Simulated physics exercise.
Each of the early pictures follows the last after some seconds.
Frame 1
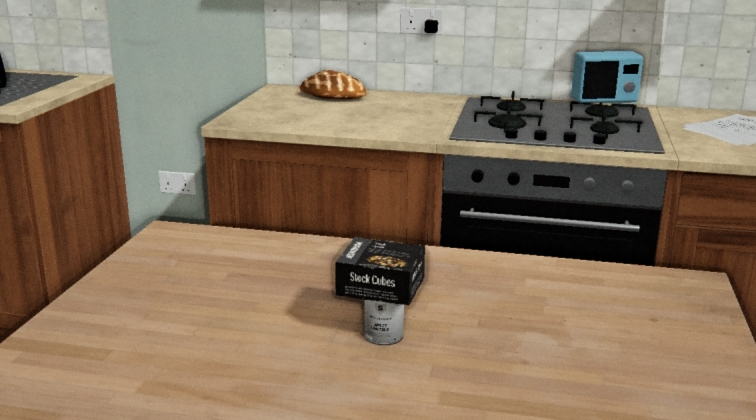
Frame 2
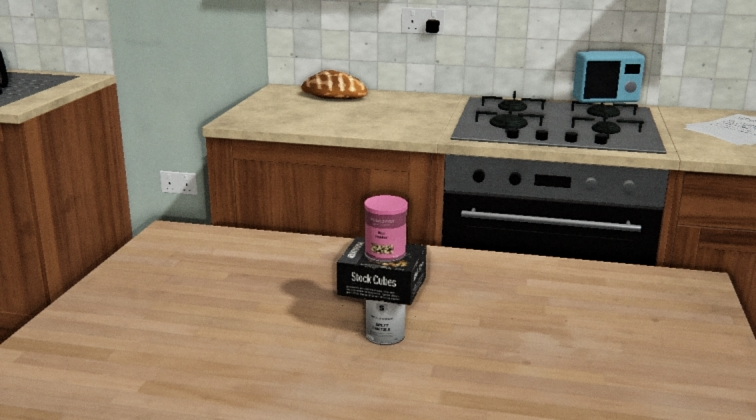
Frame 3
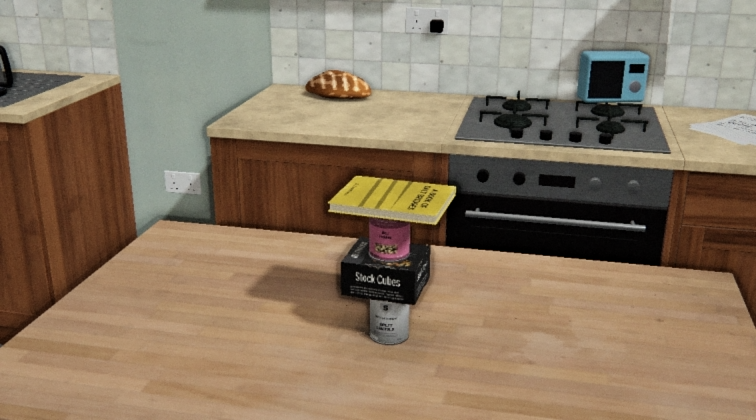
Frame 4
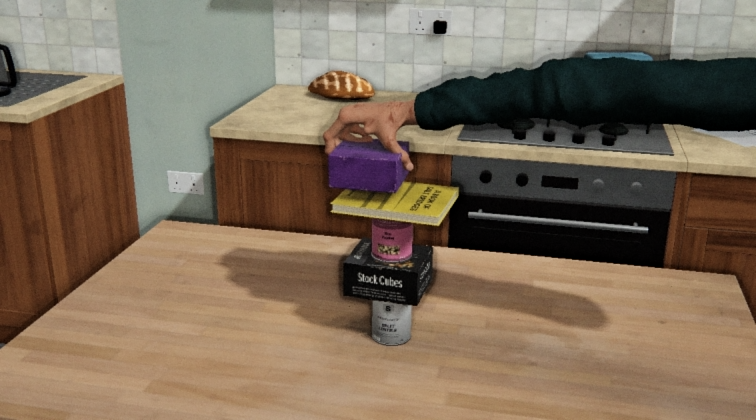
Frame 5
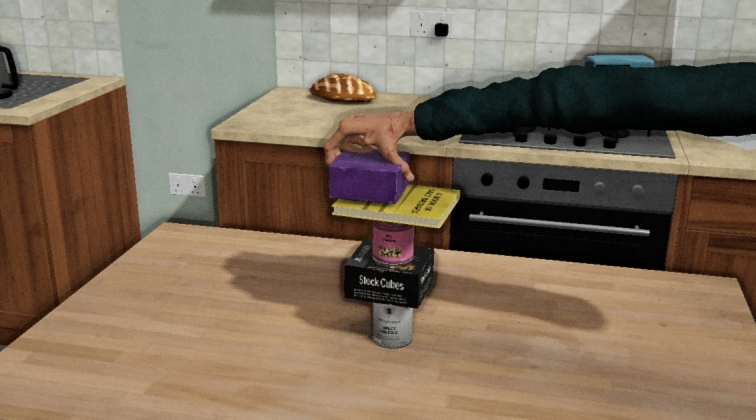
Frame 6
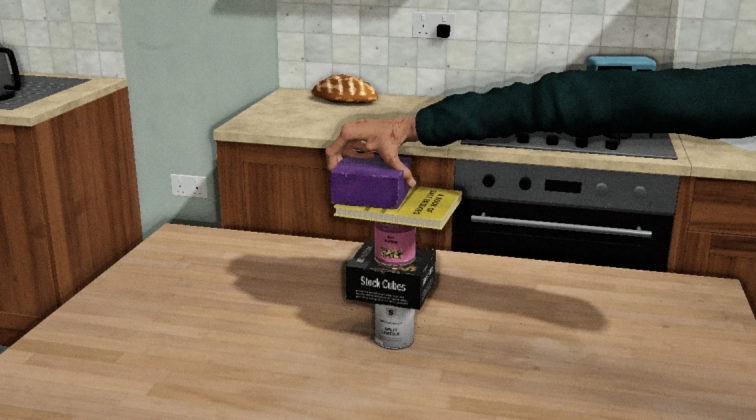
A pink tin appears on a black stock cubes box balanced on a small white can on a wooden kitchen table, then a yellow book lies across the tin. A hand in a dark green sleeve, reaching from the right, lowers a purple box onto the book's left side and keeps hold of it.
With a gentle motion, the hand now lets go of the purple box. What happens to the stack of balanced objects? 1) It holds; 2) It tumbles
Answer: 1.
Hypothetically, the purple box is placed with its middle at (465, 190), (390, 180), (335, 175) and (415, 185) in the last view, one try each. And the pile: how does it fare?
Well, the first time it tips over, the second time it stays intact, the third time it tips over, and the fourth time it stays intact.
Then, 0.20 s on from there, no change.
Then, 0.60 s on from there, purple box resting near (371, 181).
In the end, all 5 unmoved. At the end, from the last picture's camera, purple box near (371, 181). The pile stays up.
